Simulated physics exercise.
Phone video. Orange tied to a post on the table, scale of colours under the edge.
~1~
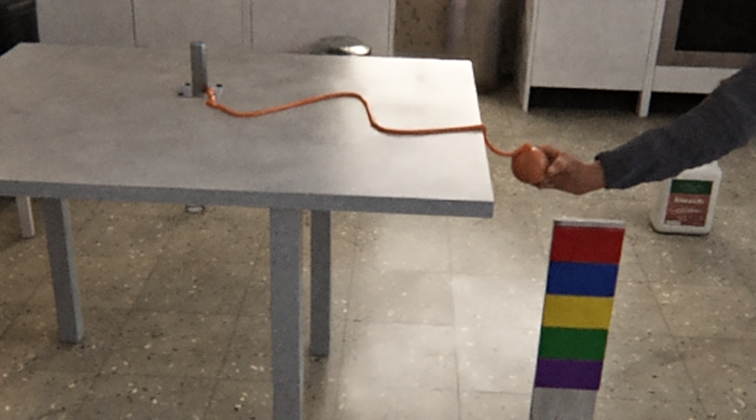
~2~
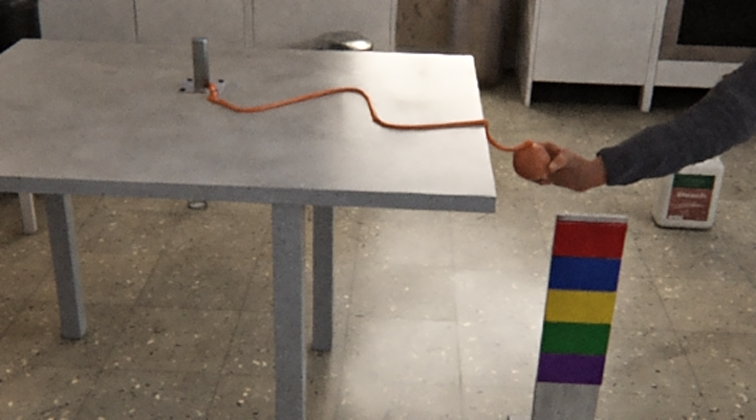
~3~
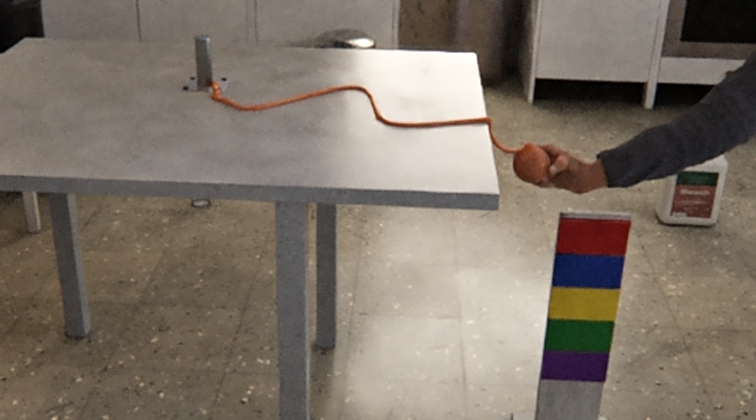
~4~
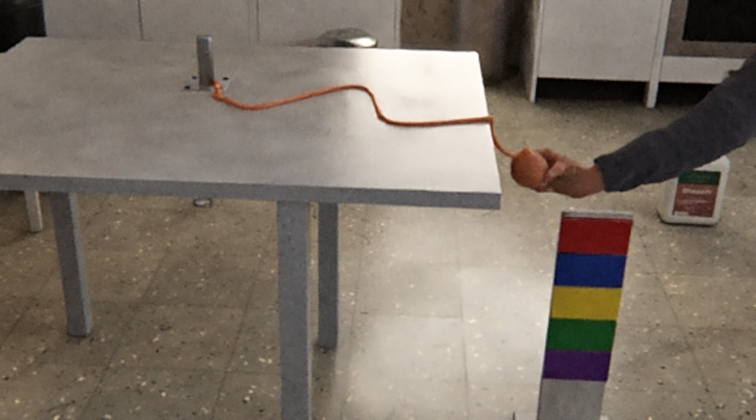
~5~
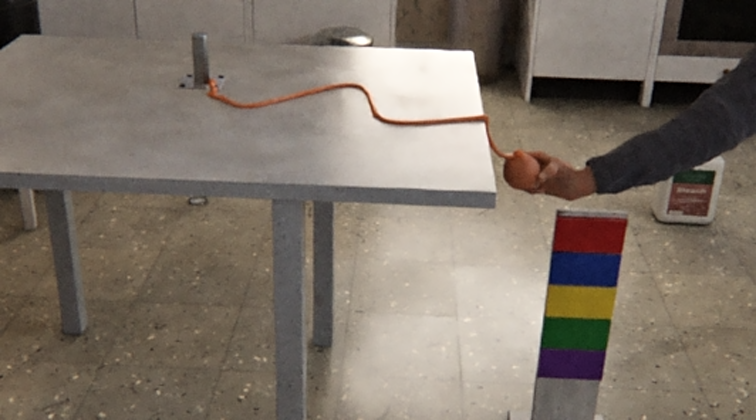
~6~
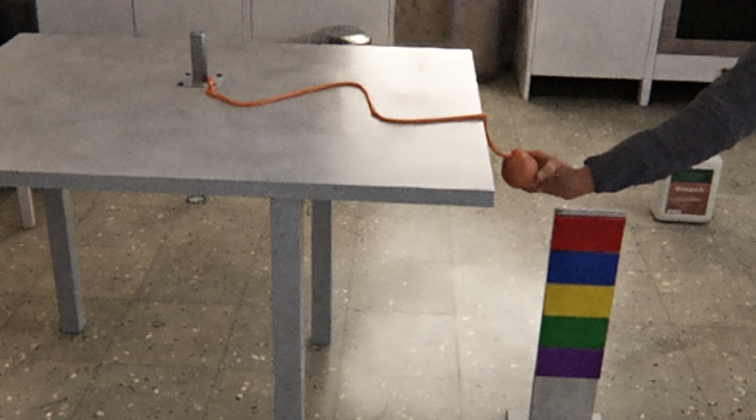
A hand held an orange ball just past the table's right edge, above a strip of coloured bands, and barely moved while the orange cord ran slack across the tabletop to a small post.
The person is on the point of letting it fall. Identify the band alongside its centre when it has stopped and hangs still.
Its centre is alongside the green band.
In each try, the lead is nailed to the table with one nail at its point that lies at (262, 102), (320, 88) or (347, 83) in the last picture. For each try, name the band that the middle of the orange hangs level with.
Results, in sequence: Yellow / blue / blue.
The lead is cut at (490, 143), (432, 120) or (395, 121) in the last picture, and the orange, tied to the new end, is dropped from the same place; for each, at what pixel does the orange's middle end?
Try 1: (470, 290); try 2: (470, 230); try 3: (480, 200).
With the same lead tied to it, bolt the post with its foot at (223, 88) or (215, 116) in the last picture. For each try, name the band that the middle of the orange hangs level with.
First try: Purple; second try: Purple.
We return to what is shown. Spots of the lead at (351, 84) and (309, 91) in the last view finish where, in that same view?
At (428, 104) for the first, at (378, 98) for the second.
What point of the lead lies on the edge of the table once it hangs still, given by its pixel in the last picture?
You'll find it somewhere near (369, 100).
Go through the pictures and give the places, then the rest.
In the first picture, orange (530, 166); red (588, 246); blue (583, 280); yellow (578, 313); green (574, 344); purple (569, 375).
In the second picture, orange (531, 162); lead through (214, 100) (281, 104) (352, 89) (376, 117) (451, 125).
In the third picture, orange (531, 165).
In the fourth picture, orange (529, 170); lead through (219, 98) (286, 101) (357, 87) (381, 114) (456, 121).
In the fifth picture, orange (521, 172).
In the sixth picture, orange (519, 171); lead through (213, 94) (279, 98) (351, 84) (374, 111) (450, 119).
A little later, orange near (501, 292); level with yellow.
Next, orange near (448, 317); level with green.
Later still, orange near (472, 322); level with green.
When it is over, orange near (463, 321); level with green. Its middle rests at the green band.
